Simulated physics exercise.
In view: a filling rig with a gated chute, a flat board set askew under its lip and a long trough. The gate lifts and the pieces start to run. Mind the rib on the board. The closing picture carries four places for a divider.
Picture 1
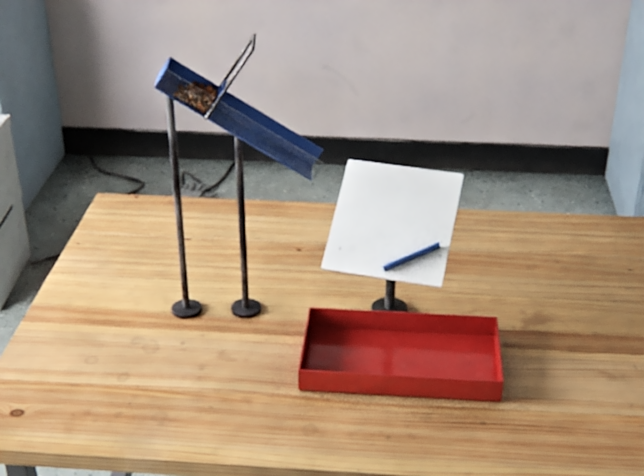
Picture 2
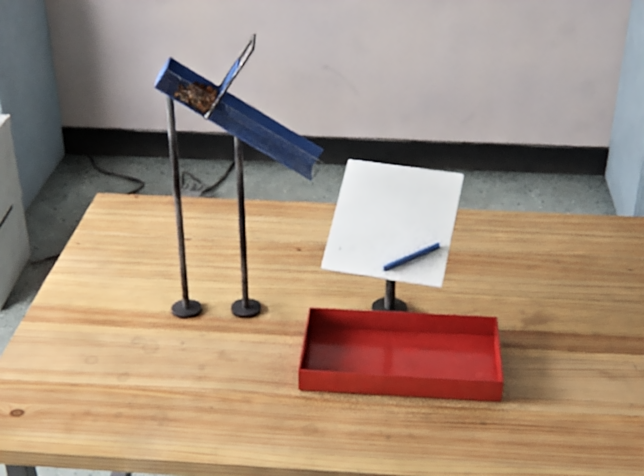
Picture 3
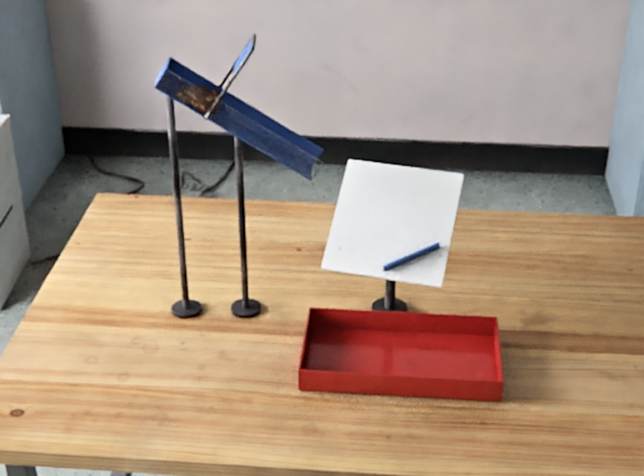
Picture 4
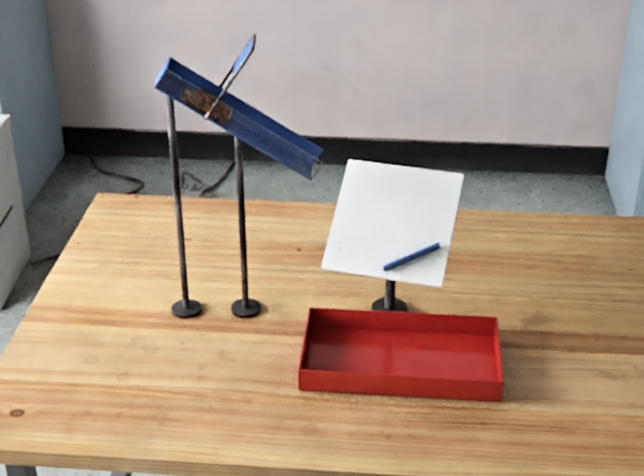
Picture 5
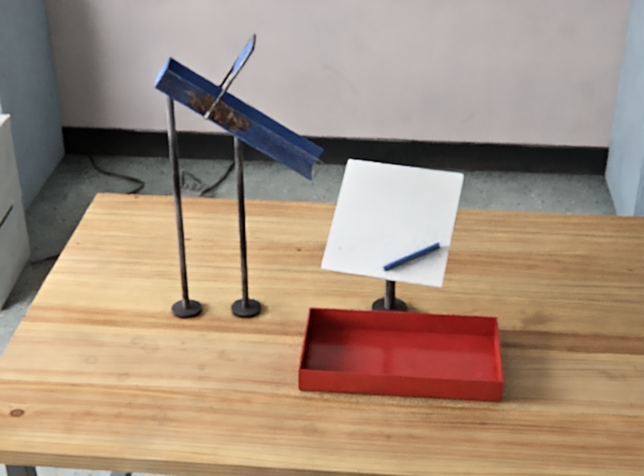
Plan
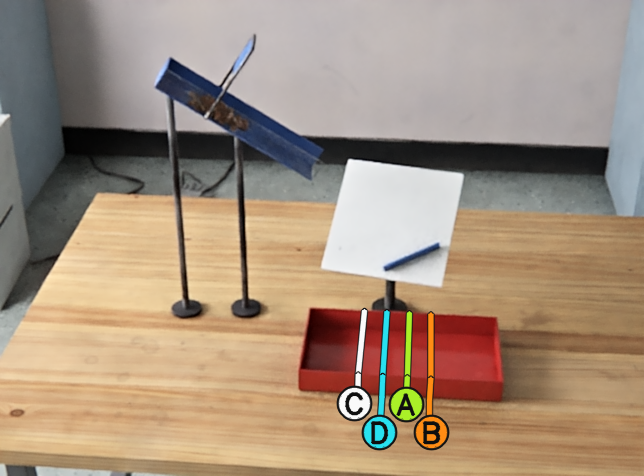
Blue chute on two thin stands releasing small brown pieces, which start sliding down past its lifted gate above a wooden table.
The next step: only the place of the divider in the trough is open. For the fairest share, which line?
C works best here.
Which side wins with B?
The left side.
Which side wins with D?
More lands on the left.
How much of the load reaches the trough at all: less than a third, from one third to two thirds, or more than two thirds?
About that: More than two thirds.
On the marked copy, line A crosses the front rim at (407, 376); line B crosses the front rim at (430, 377); line C crosses the front rim at (358, 373); line D crosses the front rim at (382, 375).
If A is chosen, of what is caught, nearly all on the left of the divider, a stray few on the right.
If B is chosen, of what is caught, all on the left of the divider, none on the right.
If C is chosen, of what is caught, about half on the left of the divider, about half on the right.
If D is chosen, of what is caught, nearly all on the left of the divider, a small part on the right.
